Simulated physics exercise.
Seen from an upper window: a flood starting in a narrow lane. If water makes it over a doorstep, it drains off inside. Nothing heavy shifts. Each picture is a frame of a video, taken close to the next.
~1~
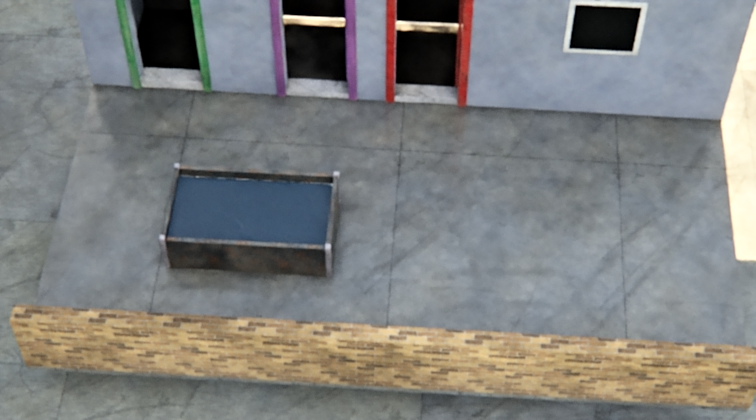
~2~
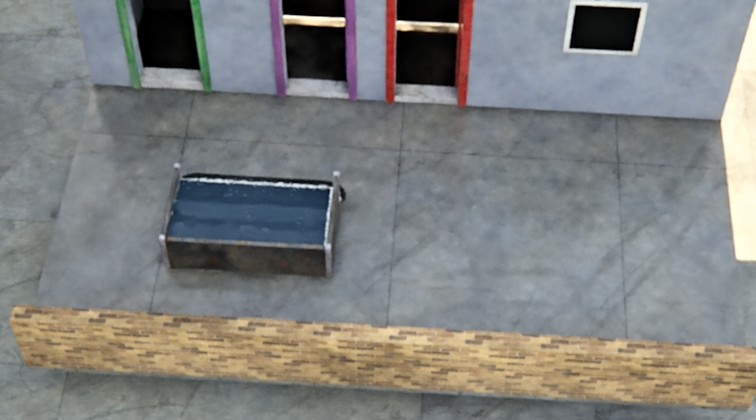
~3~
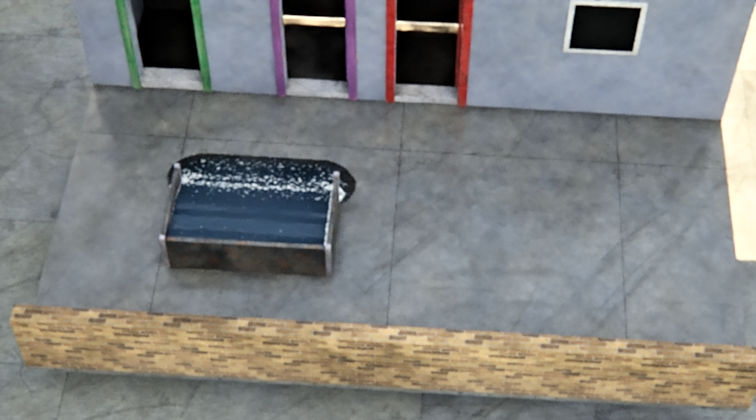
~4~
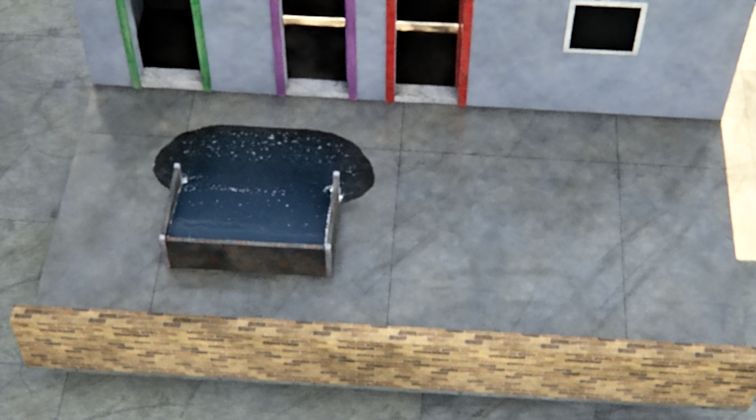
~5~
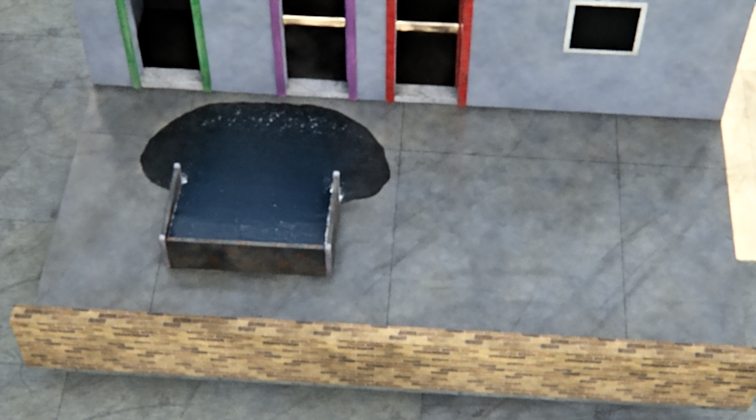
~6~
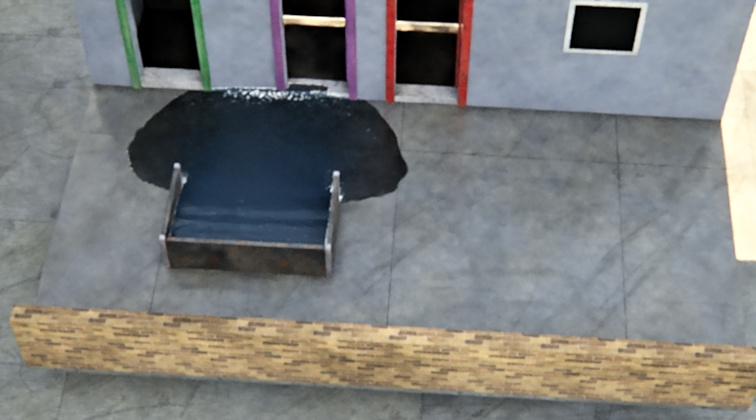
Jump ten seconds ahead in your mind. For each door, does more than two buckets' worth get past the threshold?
In order: The red door keeps to the limit, the purple door goes over the limit, the green door keeps to the limit.
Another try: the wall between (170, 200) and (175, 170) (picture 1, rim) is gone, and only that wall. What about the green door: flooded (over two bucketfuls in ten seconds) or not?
Note: Green door admits less.
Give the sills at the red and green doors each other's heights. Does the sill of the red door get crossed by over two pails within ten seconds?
Result for the red door: It fails to reach it.
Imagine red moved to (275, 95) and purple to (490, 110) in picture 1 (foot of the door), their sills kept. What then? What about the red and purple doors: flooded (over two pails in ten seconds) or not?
Result - red door crosses the line, purple door does not reach it.
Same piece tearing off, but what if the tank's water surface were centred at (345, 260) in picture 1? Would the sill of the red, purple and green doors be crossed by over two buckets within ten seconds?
Result - red door overshoots, purple door overshoots, green door undershoots.
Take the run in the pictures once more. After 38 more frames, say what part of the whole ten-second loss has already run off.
My guess would be around 75 percent.
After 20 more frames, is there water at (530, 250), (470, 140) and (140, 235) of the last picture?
Point 1: Not wet; point 2: Drenched; point 3: Not wet.
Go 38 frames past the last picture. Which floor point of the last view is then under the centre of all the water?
At about (380, 177).
A moment on, water covers 20 % of the floor; the red door wet at the sill, nothing in, the purple door over two buckets in, the green door wet at the sill, nothing in.
Next, water covers 20 % of the floor; the red door wet at the sill, nothing in, the purple door far over two buckets in, the green door under two buckets in.
Then, water covers 40 % of the floor; the red door wet at the sill, nothing in, the purple door far over two buckets in, the green door under two buckets in.
Later, water covers 55 % of the floor; the red door wet at the sill, nothing in, the purple door far over two buckets in, the green door under two buckets in.
In the end, water covers 40 % of the floor; the red door wet at the sill, nothing in, the purple door far over two buckets in, the green door under two buckets in.
